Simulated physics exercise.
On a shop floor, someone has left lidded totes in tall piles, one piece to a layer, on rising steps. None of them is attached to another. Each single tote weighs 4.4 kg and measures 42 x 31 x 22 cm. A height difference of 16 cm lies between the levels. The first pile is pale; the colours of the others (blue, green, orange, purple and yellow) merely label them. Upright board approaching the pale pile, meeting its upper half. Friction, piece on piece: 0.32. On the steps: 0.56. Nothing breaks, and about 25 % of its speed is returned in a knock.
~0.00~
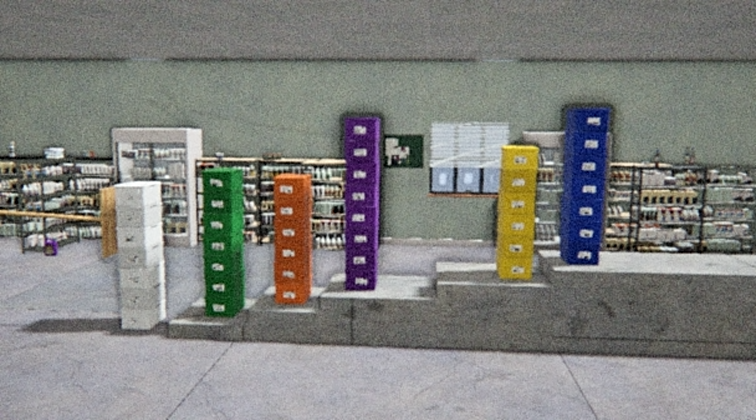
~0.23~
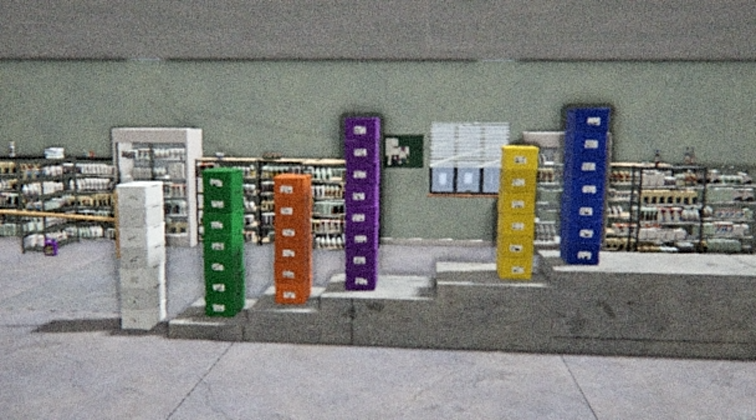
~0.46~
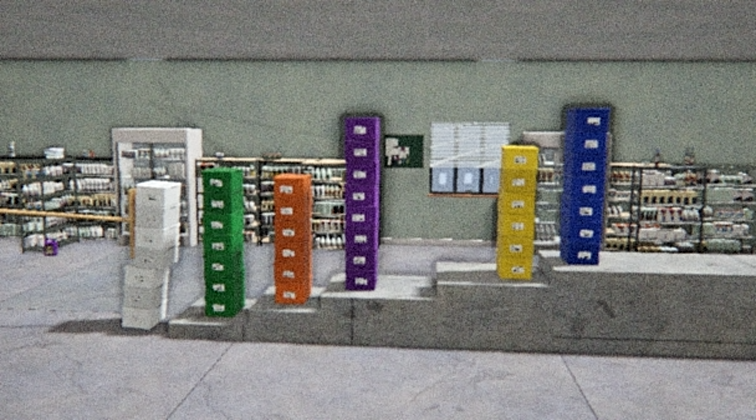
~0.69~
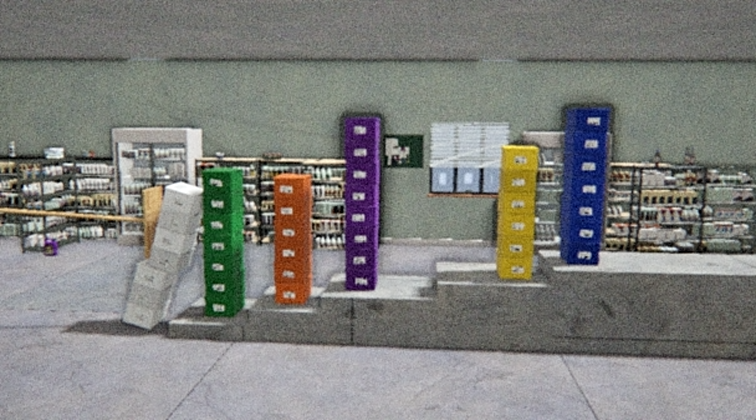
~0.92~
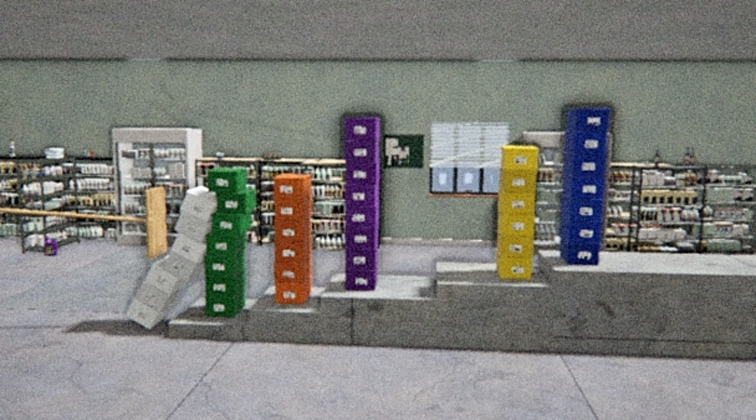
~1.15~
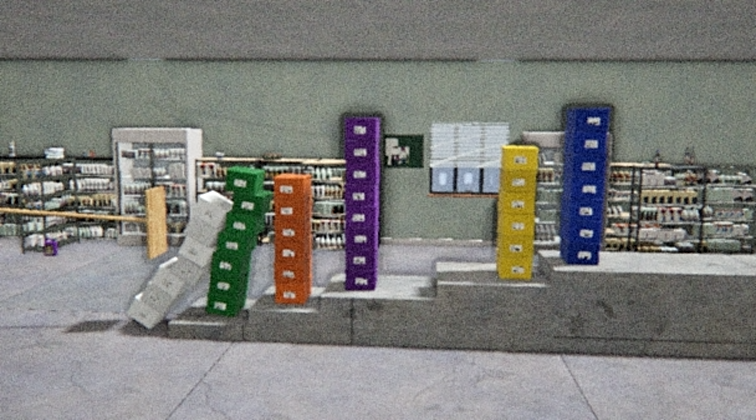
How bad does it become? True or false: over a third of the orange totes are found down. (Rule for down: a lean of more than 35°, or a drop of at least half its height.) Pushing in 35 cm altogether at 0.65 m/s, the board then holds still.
True.
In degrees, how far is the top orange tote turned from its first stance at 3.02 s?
Some 80 degrees.
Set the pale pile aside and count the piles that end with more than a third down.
That comes to 3.
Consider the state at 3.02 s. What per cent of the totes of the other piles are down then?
By that time it is 60 percent.
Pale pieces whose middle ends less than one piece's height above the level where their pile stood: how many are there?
That makes 1 in all.
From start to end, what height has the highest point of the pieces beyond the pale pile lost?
0 cm.
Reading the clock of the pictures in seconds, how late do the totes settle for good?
Near 4.0 s.
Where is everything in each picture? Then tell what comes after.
In the first picture (places mark the middle of the side facing us), board (102, 215) 13 cm short; top orange tote (289, 189); top green tote (216, 182); the rest undisturbed.
Board (116, 215) 20 mm in; top orange tote (289, 189), in the second picture.
Board (130, 215) 17 cm in, top of the pale pile leaning 5°; top orange tote (289, 189); the rest undisturbed, in the third picture.
Board (145, 216) 32 cm in, top of the pale pile leaning 16°; top orange tote (289, 189); the rest undisturbed, in the fourth picture.
Board (147, 216) 35 cm in, stopped, top of the pale pile leaning 25°; top orange tote (289, 189); top green tote (222, 182) shifted 48 mm; 4 disturbed, none down, in the fifth picture.
Board (147, 216) 35 cm in, stopped, top of the pale pile leaning 30°; top orange tote (289, 189); top green tote (240, 182) leaning 8°; steepest lean 8°, the tote at (240, 225); 7 disturbed, none down, in the sixth picture.
After 1.42 s, 7 of the pale pile down; none of the 6 orange totes down (0 of 34 in all colours); top orange tote shifted 8 cm; top green tote leaning 18°.
After 1.90 s, 7 of the pale pile down; none of the 6 orange totes down (6 of 34 in all colours); top orange tote leaning 13°; top green tote leaning 26°, 18 cm lower.
After 2.56 s, 7 of the pale pile down; 5 of the 6 orange totes down (15 of 34 in all colours); top orange tote leaning 40°, 26 cm lower; top green tote leaning 41°, 43 cm lower.
After 3.02 s, 7 of the pale pile down; 5 of the 6 orange totes down (20 of 34 in all colours); top orange tote on its side; top yellow tote leaning 57°, 9 cm lower.
At rest (4.2 s), 7 of the pale pile down; 5 of the 6 orange totes down (20 of 34 in all colours); top orange tote leaning 47°, 51 cm lower; top yellow tote on its side. That is 83 per cent. As the last picture would show them, middles, top orange tote near (405, 239), top yellow tote near (539, 174).
